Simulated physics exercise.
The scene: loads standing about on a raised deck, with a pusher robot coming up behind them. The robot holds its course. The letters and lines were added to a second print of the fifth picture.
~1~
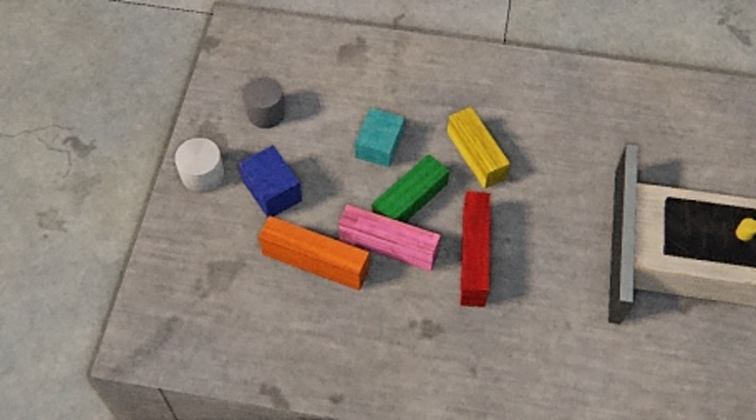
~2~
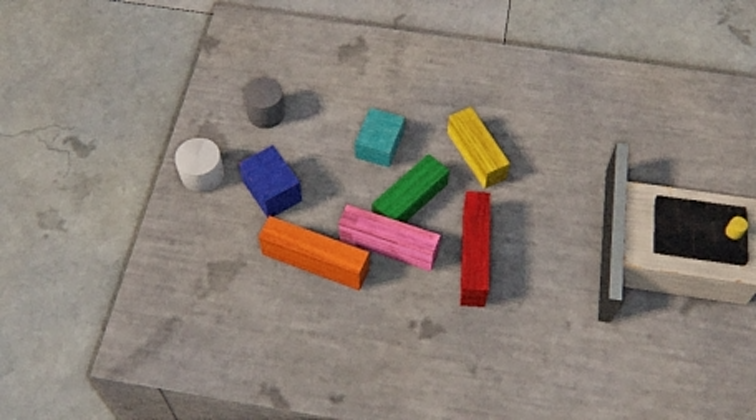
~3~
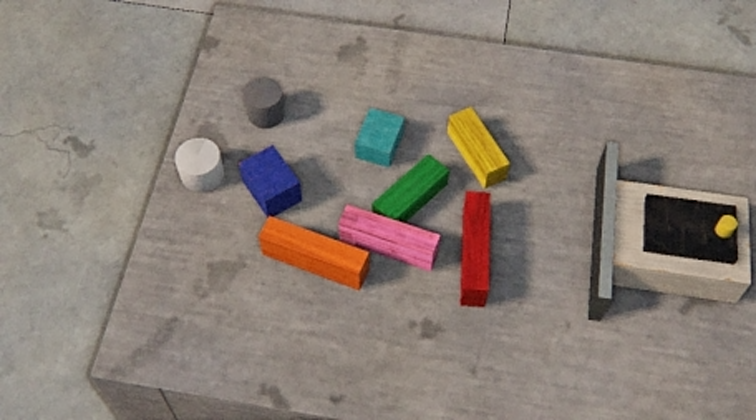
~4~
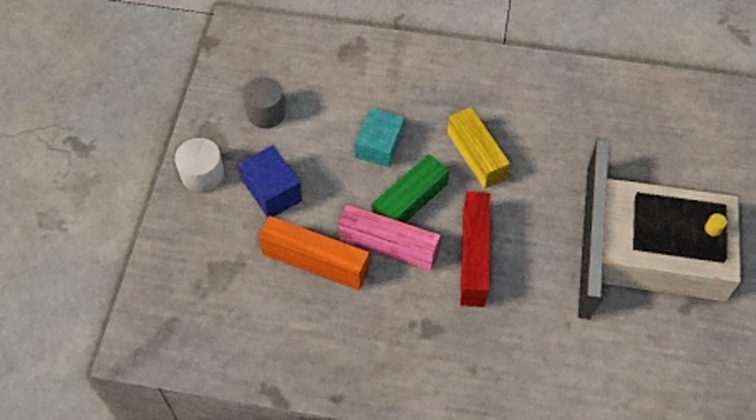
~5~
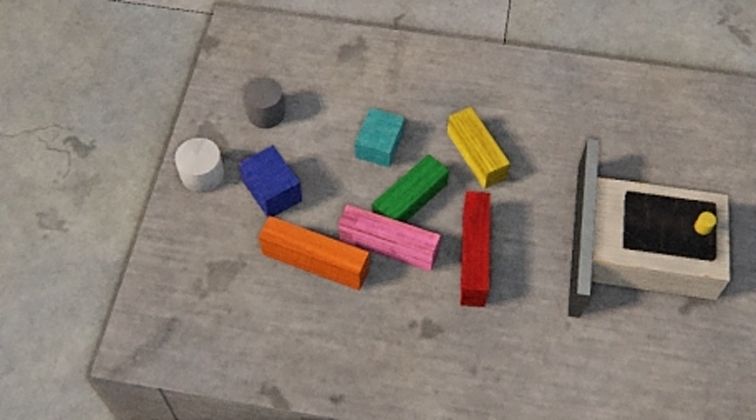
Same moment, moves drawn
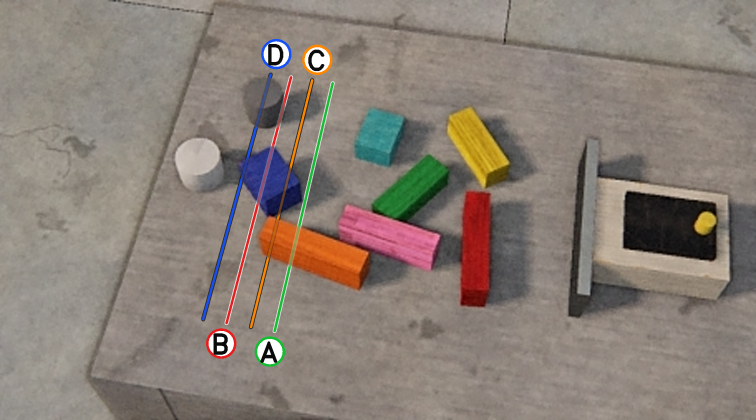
A pusher robot with a flat grey plate on its front slid slowly leftward across a grey deck, drawing a little nearer to the scattered colored blocks and two canisters, which all stayed still.
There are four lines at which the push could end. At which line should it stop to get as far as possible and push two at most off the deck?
No third one falls up to D.
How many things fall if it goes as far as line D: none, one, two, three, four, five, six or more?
By then, one.
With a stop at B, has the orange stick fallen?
No.
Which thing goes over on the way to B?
The white canister goes over.
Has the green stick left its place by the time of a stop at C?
By then, yes.
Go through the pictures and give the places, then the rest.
The first picture shows red stick (475, 248); white canister (199, 165); blue crate (270, 182).
The second picture shows robot (694, 228); orange stick (314, 254).
The third picture shows robot (683, 227); turquoise crate (380, 138).
The fourth picture shows robot (673, 225); green stick (411, 193).
The fifth picture shows robot (663, 224); red stick (475, 248); white canister (199, 165); blue crate (270, 182).
On the marked copy, A at (306, 198); B at (261, 191); C at (284, 195); D at (239, 188).
With D. Early on, robot (533, 204); yellow stick (450, 139); pink stick (373, 236).
Further on, robot (407, 185); blue crate (257, 178); orange stick (239, 246).
At the end, robot (309, 171); white canister over the edge; grey canister (193, 75); one fallen.
As for the rest, A is within the limit but short; B is within the limit but short; C is within the limit but short.
